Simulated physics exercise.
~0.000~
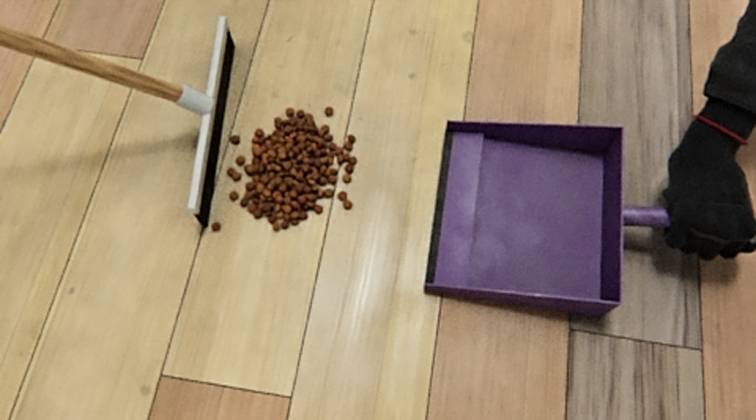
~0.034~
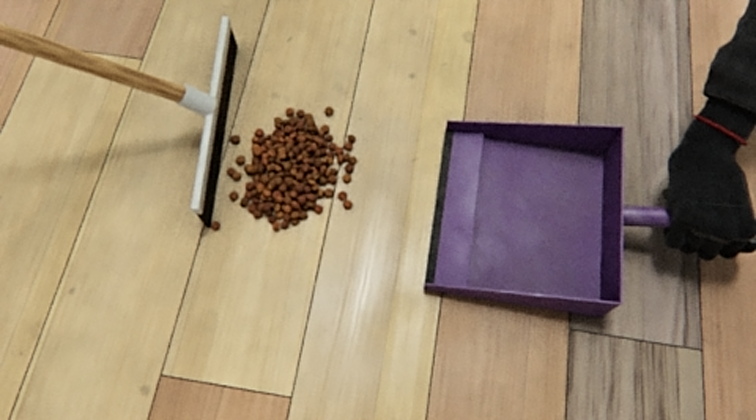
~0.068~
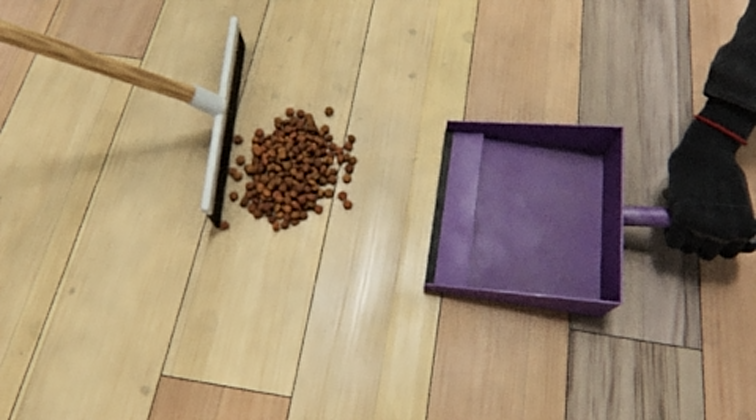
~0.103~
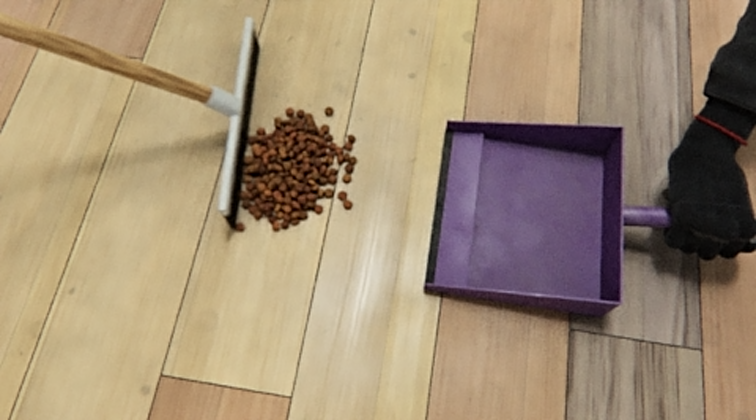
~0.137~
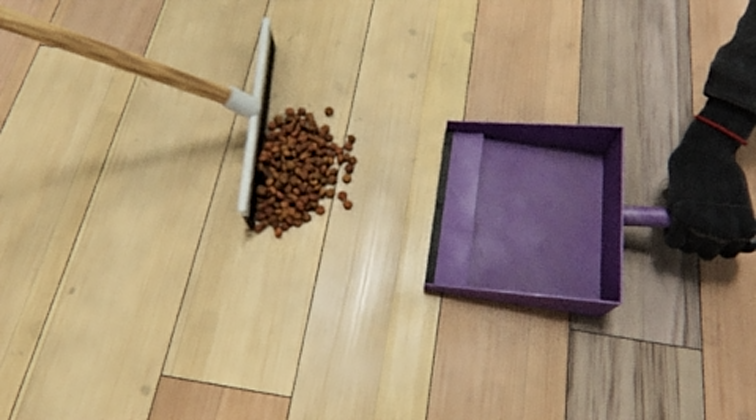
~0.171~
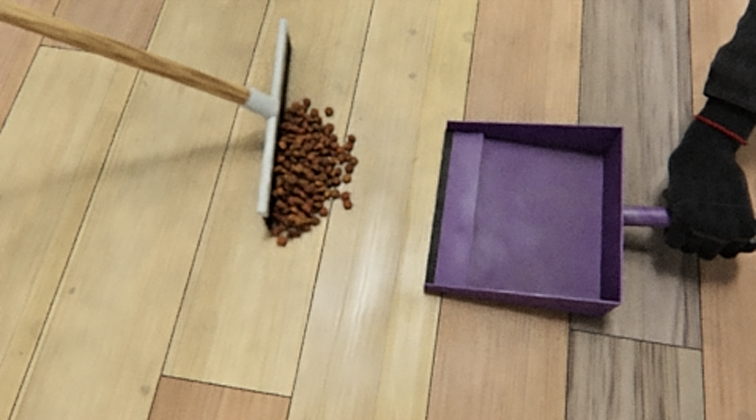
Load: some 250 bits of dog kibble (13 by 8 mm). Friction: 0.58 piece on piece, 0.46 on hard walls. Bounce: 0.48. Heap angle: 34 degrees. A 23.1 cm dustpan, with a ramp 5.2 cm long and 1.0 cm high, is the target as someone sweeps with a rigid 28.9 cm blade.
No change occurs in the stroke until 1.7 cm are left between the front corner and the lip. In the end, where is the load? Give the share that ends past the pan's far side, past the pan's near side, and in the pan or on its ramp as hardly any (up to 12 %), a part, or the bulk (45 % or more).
Far side: A part; near side: Hardly any; pan: The bulk.
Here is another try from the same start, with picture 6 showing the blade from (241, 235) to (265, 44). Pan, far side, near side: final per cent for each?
That ends as pan 30, far 5, and near 5.
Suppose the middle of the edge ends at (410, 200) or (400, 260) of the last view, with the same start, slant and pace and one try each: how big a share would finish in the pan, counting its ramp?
Close to 40 and 20 percent, in that order.
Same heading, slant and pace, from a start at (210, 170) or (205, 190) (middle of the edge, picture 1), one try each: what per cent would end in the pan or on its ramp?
Close to 40 in a hundred, then close to 35 in a hundred.
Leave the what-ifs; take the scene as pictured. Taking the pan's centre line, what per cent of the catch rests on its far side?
Something like 70 per cent of the catch.
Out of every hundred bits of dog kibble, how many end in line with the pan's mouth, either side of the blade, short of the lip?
Some 35 per cent end up there.
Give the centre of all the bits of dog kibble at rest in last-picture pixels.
After settling, the middle sits near (446, 170).
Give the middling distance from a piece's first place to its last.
It works out to roughly 22 cm.
After 0.32 s, middle of the blade 12 cm from the lip; 0 % over the lip, far side 10 %, near side 0 %.
After 0.41 s, middle of the blade 6 cm from the lip; 5 % over the lip, far side 10 %, near side 0 %.
After 0.64 s, middle of the blade 3 cm from the lip; 50 % over the lip, far side 15 %, near side 0 %.
In the end, at 1.1 s, far side 15 %, near side 0 %, pan 50 %, in front of the lip or behind the blade 35 %.
